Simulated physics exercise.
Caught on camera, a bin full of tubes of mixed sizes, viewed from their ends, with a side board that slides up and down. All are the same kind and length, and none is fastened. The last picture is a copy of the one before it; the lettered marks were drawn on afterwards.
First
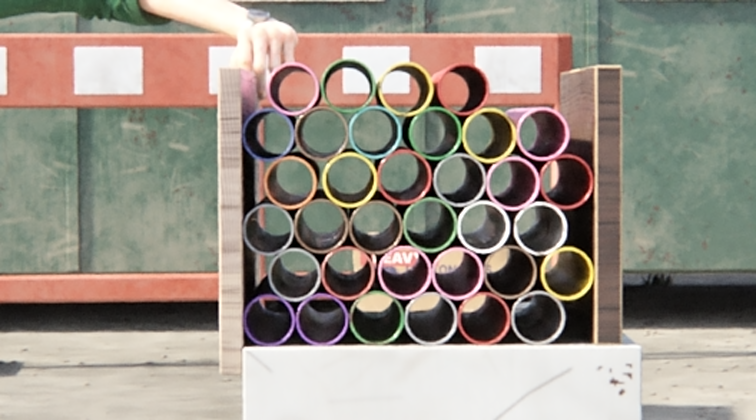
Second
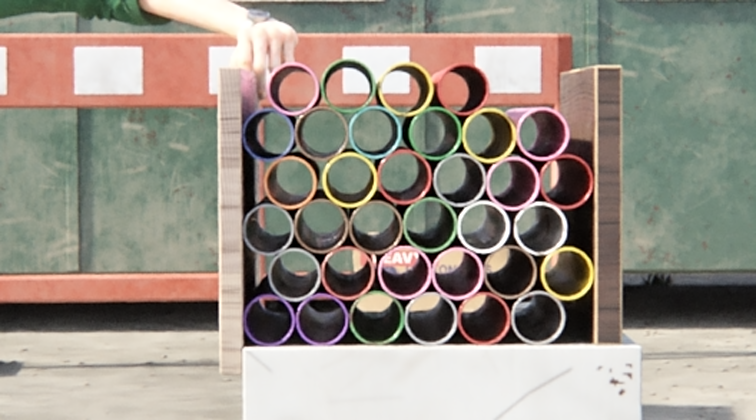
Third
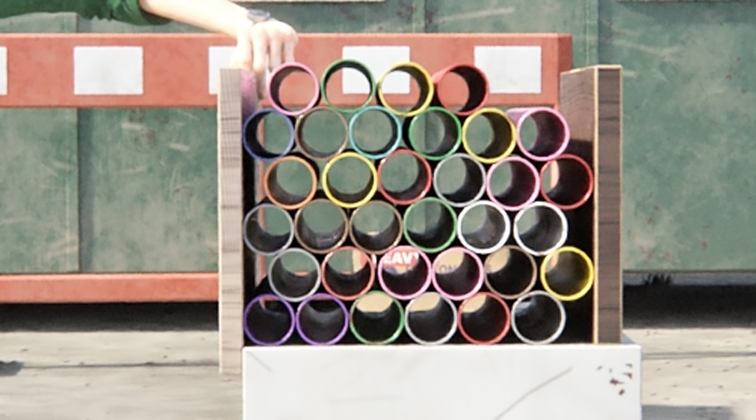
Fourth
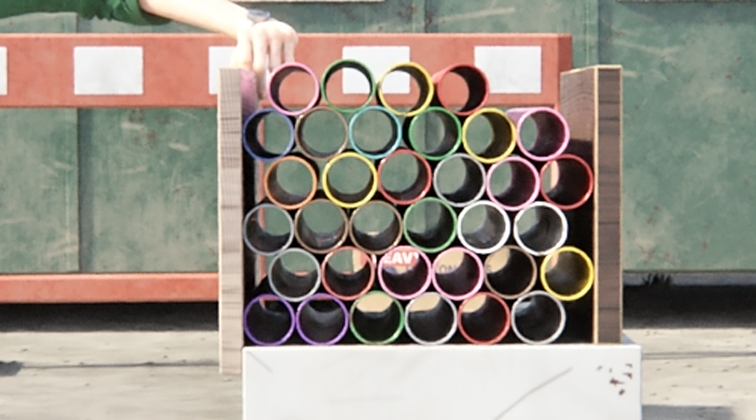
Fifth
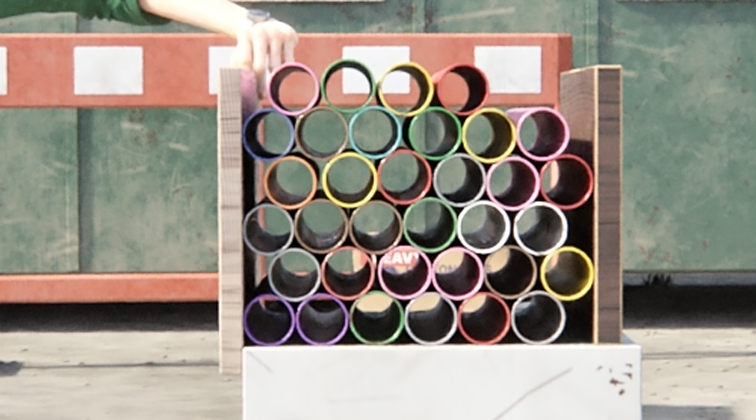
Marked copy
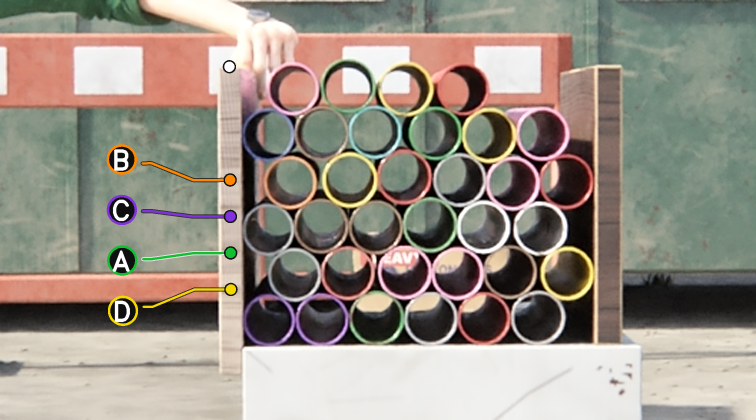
Nothing moved as a hand rested at the top left of a stack of colourful, round tubes, held in rows between two upright boards on a white base, with a red-and-white barrier behind.
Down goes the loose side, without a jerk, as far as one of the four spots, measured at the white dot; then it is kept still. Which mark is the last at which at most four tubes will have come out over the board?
Mark A is as low as it can go.
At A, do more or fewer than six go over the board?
Fewer than six.
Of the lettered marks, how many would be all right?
Three of them.
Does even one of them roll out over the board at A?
Yes.
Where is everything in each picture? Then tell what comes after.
A purple tube (269, 321); a grey tube (538, 317); a grey tube (268, 230), in the first picture.
A grey tube (268, 230); a white tube (483, 228), in the second picture.
A red tube (404, 177); a red tube (566, 182), in the third picture.
A pink tube (542, 134); side board (241, 211), in the fourth picture.
A purple tube (269, 321); a grey tube (538, 317); a grey tube (268, 230), in the fifth picture.
On the copy, A at (230, 253); B at (230, 180); C at (230, 217); D at (231, 289); the white dot at (229, 66).
On A. First, top of the board (242, 149).
Then, top of the board (243, 244).
Finally, top of the board (243, 253), two out over the board.
By contrast, B none out over the board; C two out over the board; D more than four out over the board.
